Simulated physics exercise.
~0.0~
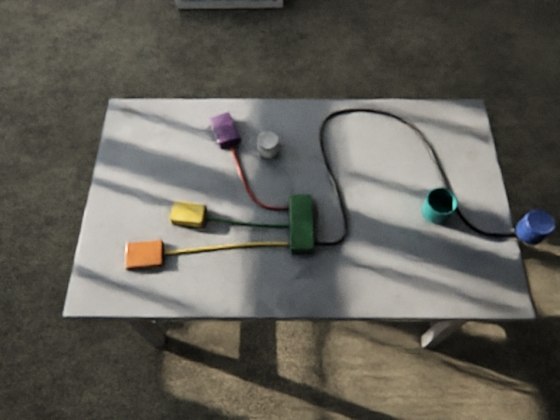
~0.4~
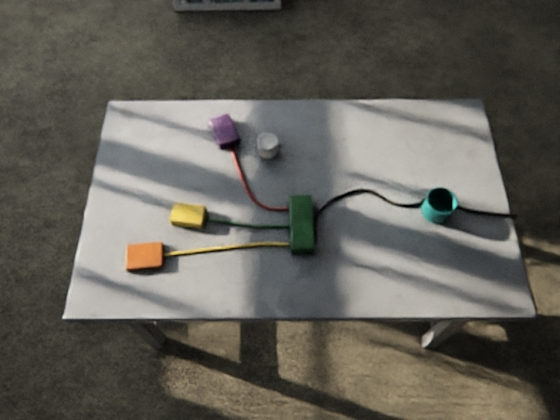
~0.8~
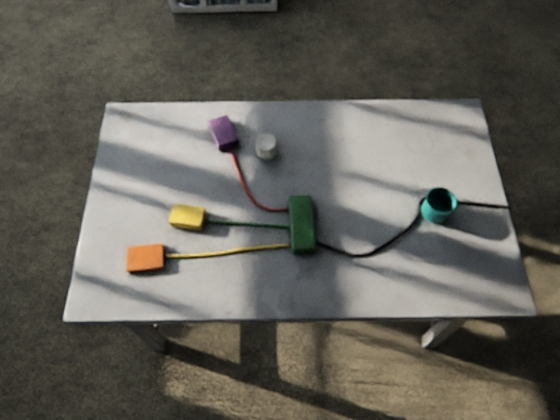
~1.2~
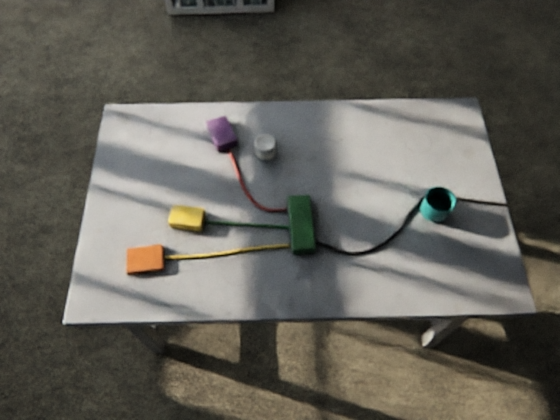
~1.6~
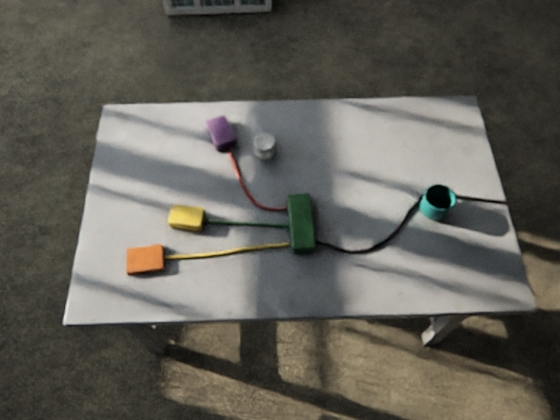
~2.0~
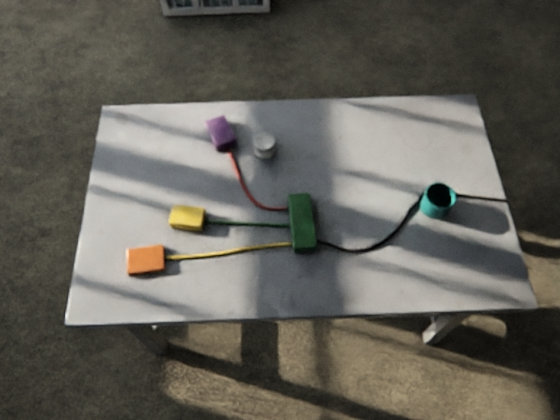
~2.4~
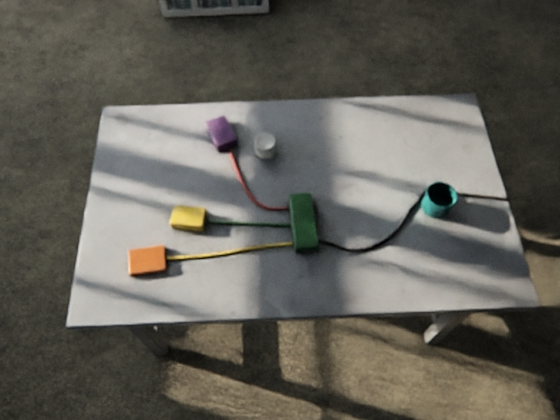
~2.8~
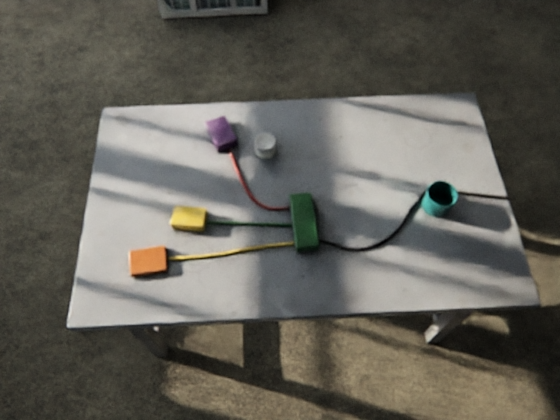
On a pale table crossed by shadows, a blue cylinder drops out of view past the right edge, pulling the looping black cable nearly straight beside a teal mug; the cable then sags into a gentle curve and settles, still joined to the green strip, while the other items stay put.
